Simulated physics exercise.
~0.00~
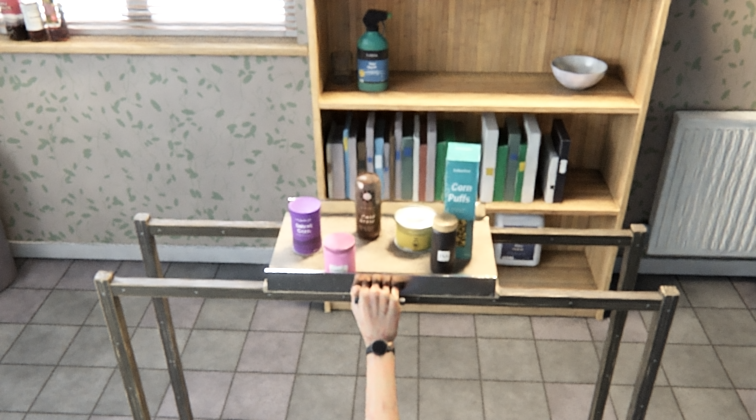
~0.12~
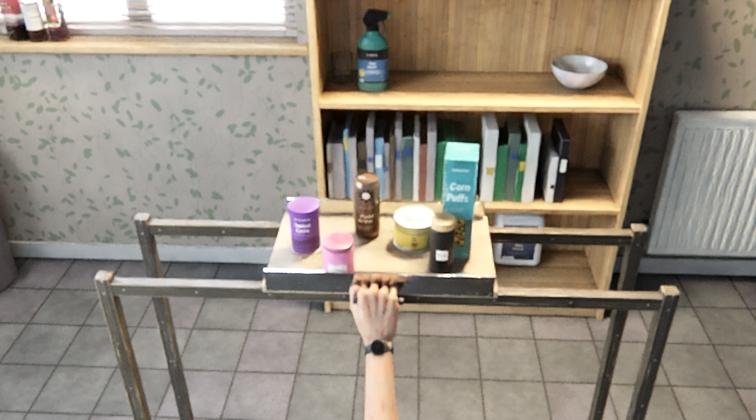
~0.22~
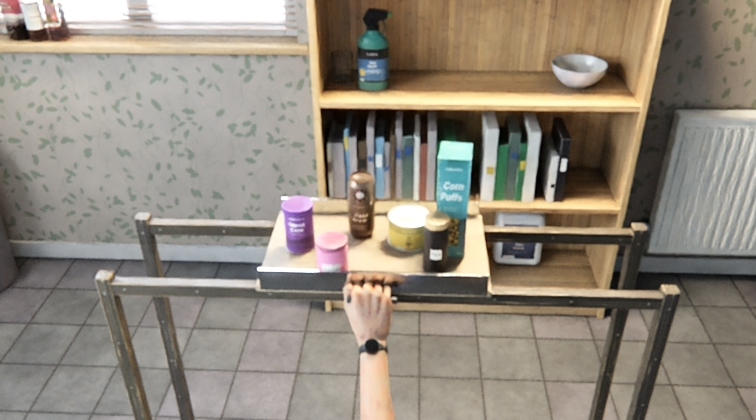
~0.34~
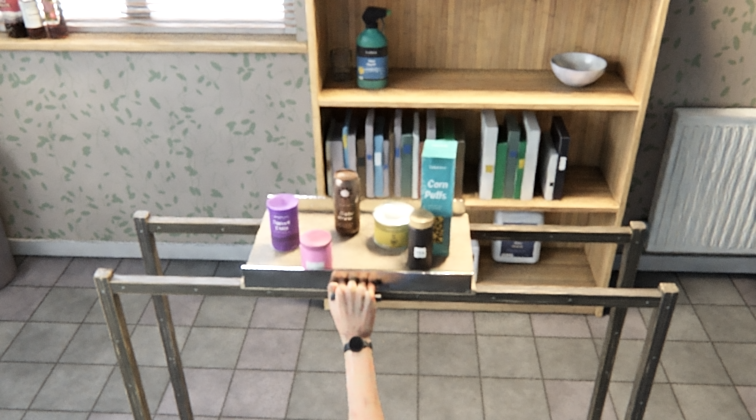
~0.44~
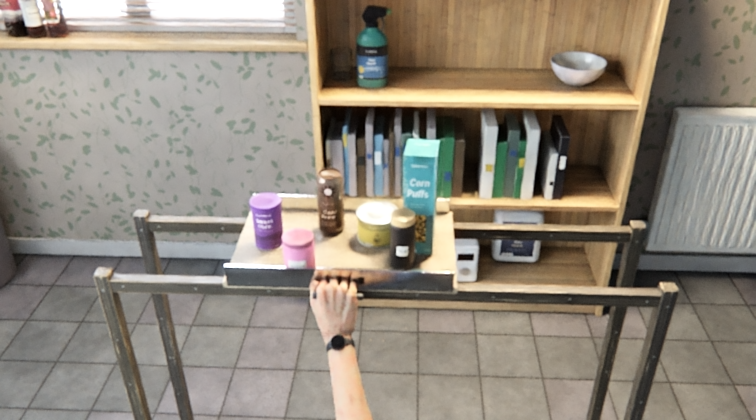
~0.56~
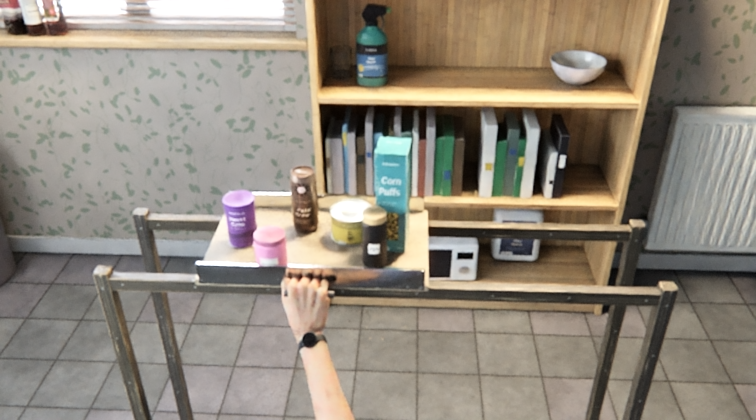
A hand gripping the front of a tray of tins, jars and a turquoise carton, sliding it left along metal rails.
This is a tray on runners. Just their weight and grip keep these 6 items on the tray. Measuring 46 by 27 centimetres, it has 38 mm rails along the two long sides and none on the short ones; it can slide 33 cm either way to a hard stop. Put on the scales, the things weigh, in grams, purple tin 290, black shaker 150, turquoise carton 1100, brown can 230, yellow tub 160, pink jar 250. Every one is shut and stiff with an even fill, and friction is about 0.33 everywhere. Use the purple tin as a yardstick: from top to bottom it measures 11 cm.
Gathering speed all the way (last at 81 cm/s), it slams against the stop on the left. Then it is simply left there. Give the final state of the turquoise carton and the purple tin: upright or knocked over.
Final state - turquoise carton knocked over, purple tin knocked over.
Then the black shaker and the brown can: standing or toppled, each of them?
The black shaker is still upright; the brown can tips over.
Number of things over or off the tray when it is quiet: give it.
Tally: 3.
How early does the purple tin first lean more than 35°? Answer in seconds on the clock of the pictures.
At around 1.1 seconds on the pictures' clock.
After 1.06 s, tray 33 cm left; purple tin now off the tray; turquoise carton 19° off upright near (256, 190); black shaker 7° off upright.
After 1.46 s, tray 33 cm left; turquoise carton 74° off upright near (232, 202); brown can 74° off upright; yellow tub moved 12 cm.
In the end (2.3 s), off the tray and tipped over, purple tin and brown can; toppled on the tray, turquoise carton; not toppled but over 5 cm from the start, black shaker, yellow tub and pink jar. In the last view, turquoise carton near (247, 210).
